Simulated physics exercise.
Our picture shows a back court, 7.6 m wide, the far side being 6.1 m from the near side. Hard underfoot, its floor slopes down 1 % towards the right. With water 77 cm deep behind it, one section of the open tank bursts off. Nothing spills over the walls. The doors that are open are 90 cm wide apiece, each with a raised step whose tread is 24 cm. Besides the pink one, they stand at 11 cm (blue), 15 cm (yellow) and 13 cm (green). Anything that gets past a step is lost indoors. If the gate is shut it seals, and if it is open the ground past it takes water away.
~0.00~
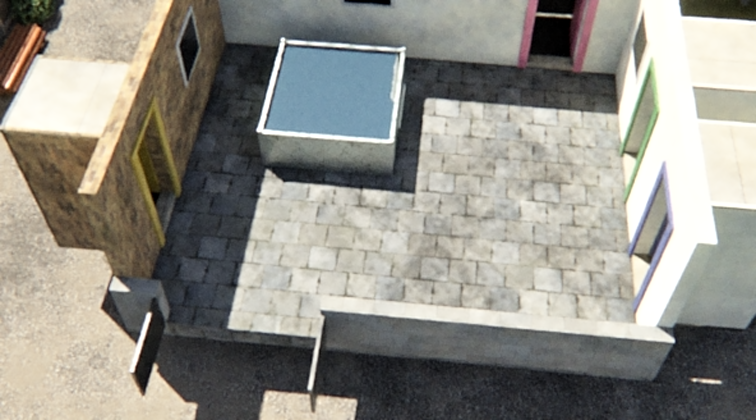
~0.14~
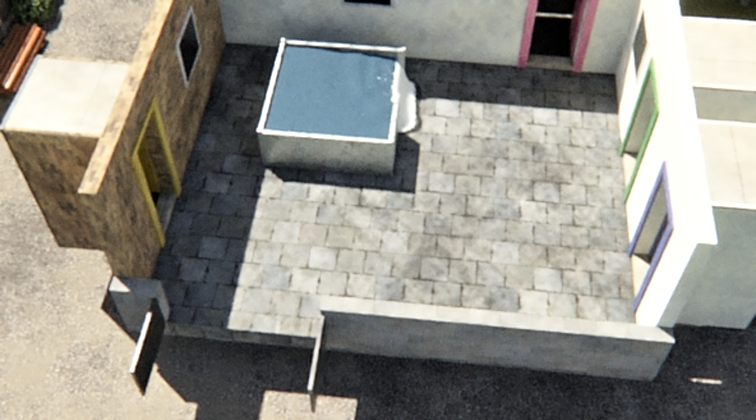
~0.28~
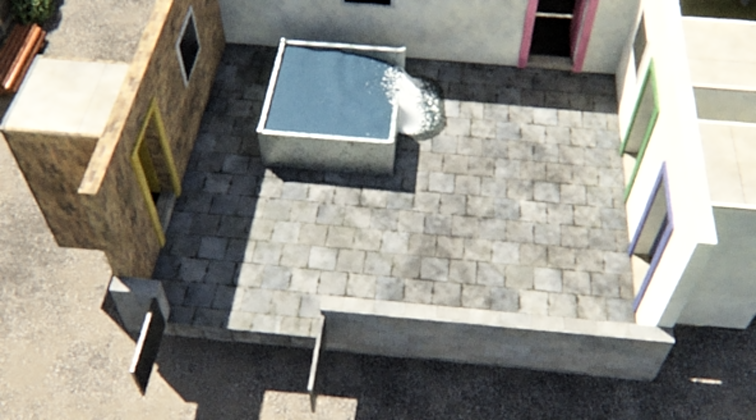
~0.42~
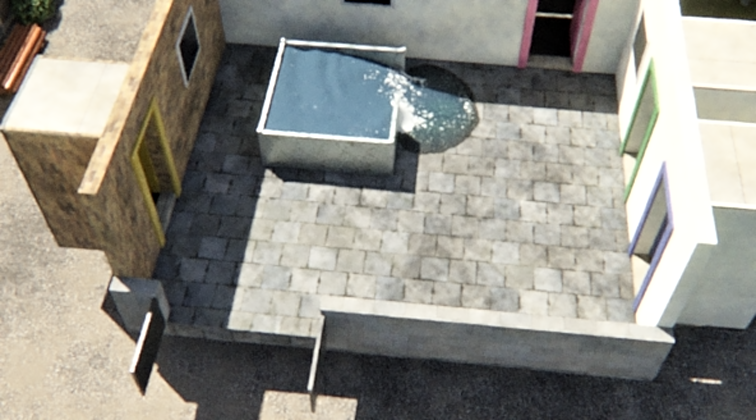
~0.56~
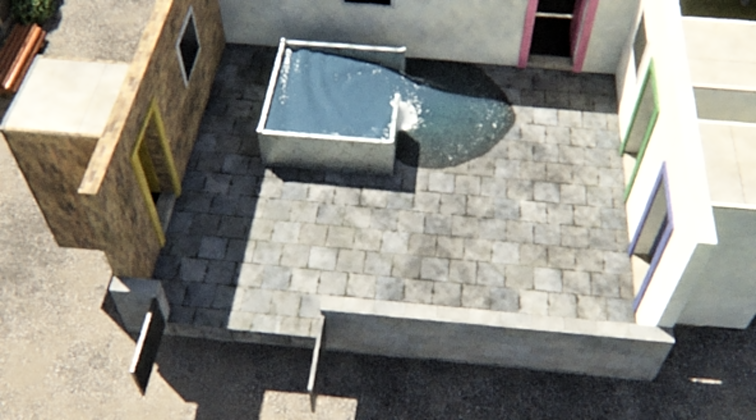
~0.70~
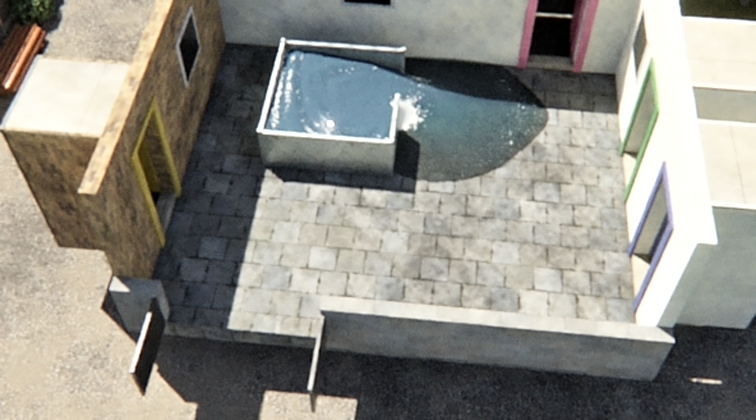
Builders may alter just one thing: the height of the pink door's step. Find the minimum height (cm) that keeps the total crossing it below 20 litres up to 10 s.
The minimum is roughly 21 cm.
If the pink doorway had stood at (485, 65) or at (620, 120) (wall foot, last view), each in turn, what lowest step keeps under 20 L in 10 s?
About 21 cm, then about 33 cm.
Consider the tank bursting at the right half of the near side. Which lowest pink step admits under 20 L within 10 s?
Estimate: Near 9.0 cm.
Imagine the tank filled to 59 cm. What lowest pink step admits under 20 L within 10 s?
Some 15 cm.
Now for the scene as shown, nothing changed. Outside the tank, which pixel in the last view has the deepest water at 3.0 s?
Near (616, 92).
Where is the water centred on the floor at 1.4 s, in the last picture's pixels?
My guess is close to (387, 118).
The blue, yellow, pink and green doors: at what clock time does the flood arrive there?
Reading them off: Blue 2.2 s, then yellow 7.0 s, then pink 1.0 s, then green 1.3 s.
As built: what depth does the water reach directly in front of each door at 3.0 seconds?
Lab note, depth in cm: Blue 10; yellow 0; pink 21; green 26.
After 1.4 s water covers 30 % of the floor, deepest (46 cm) near (403, 102); 17 cm at the pink door, 0 litres in over its 11 cm step.
After 3.0 s water covers 35 % of the floor, deepest (40 cm) near (616, 92); 21 cm at the pink door, 22 litres in over its 11 cm step.
After 10.0 s water covers 95 % of the floor, deepest (16 cm) near (639, 355); 10 cm at the pink door, 160 litres in over its 11 cm step.
At the pink door as built, the water arrived by 1.0 s and peaked near 22 cm at 3.6 s.
Run again over the same 10 s with other heights there, 43 litres in over 17.5 cm, 12 litres over 23.5 cm. The limit of 20 litres is kept from about 21 cm up.
